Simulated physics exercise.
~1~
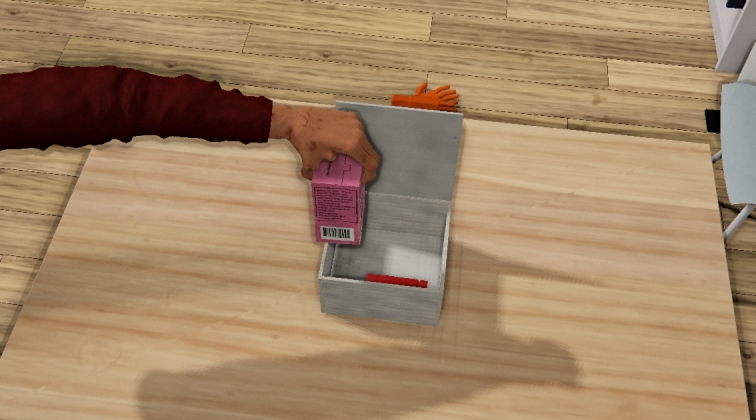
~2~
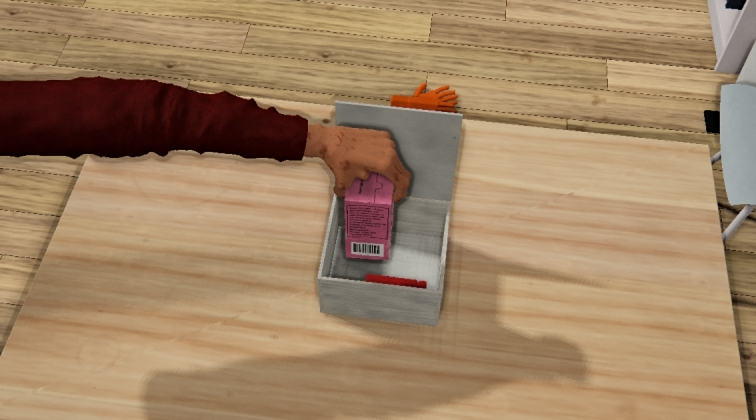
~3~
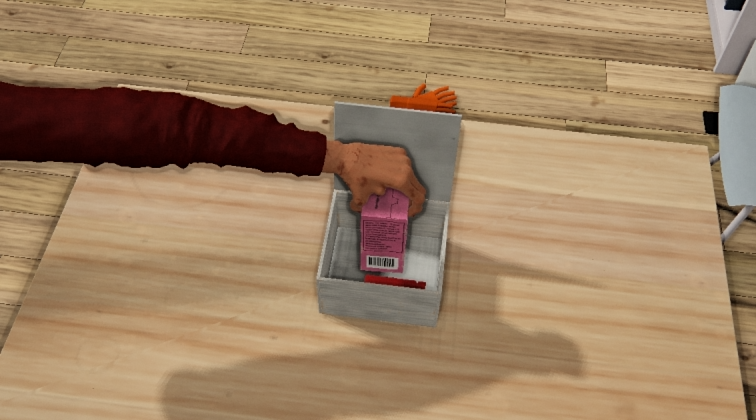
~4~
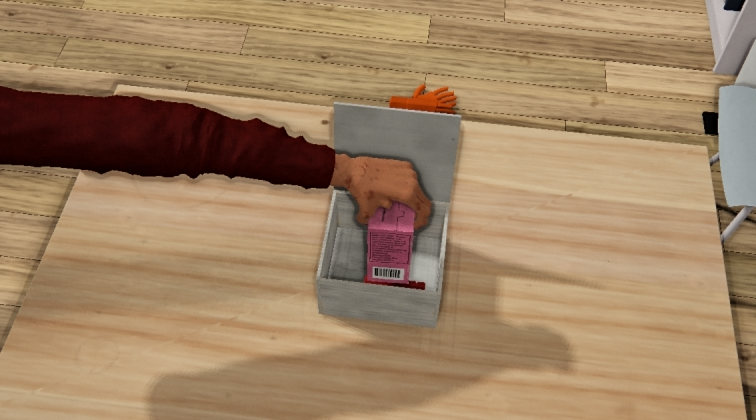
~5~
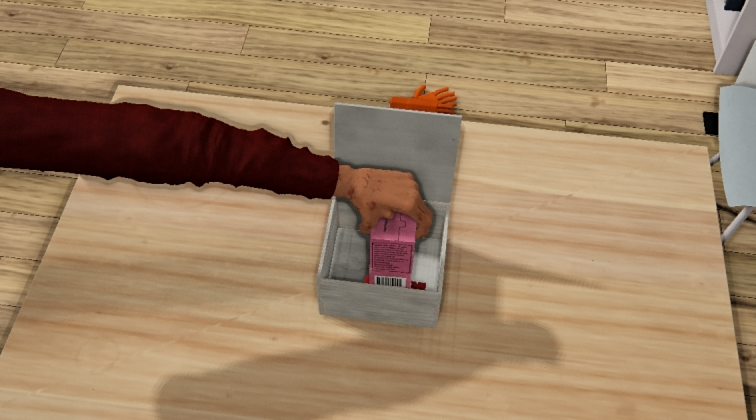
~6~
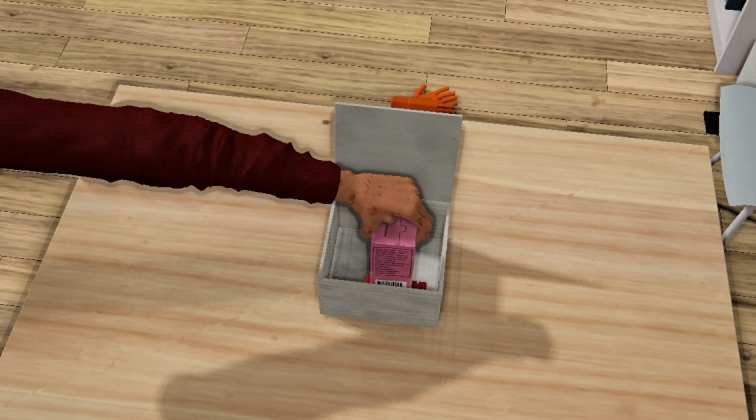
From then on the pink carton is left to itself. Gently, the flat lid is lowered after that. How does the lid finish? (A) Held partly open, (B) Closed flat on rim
The answer is A.
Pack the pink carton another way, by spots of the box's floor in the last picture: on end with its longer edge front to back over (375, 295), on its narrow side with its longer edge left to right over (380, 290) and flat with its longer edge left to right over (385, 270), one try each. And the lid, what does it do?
So: First open, second shut tight, third shut tight.
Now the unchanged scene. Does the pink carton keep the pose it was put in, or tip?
It tips.
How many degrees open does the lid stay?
Some 85 degrees above the rim, more or less.
Then, 0.40 s later than the last frame, pink carton tilted by 55° near (395, 241).
Then, 1.60 s later than the last frame, lid 85° above the rim; pink carton tilted by 51° near (395, 242); red shaker moved a little.
Then, 4.20 s later than the last frame, lid 89° above the rim; pink carton tilted by 51° near (396, 242); red shaker moved a little.
When it is over, lid 85° above the rim; lying over in the box, pink carton; red shaker as before. End places, in pixels of the last picture, pink carton near (396, 242).
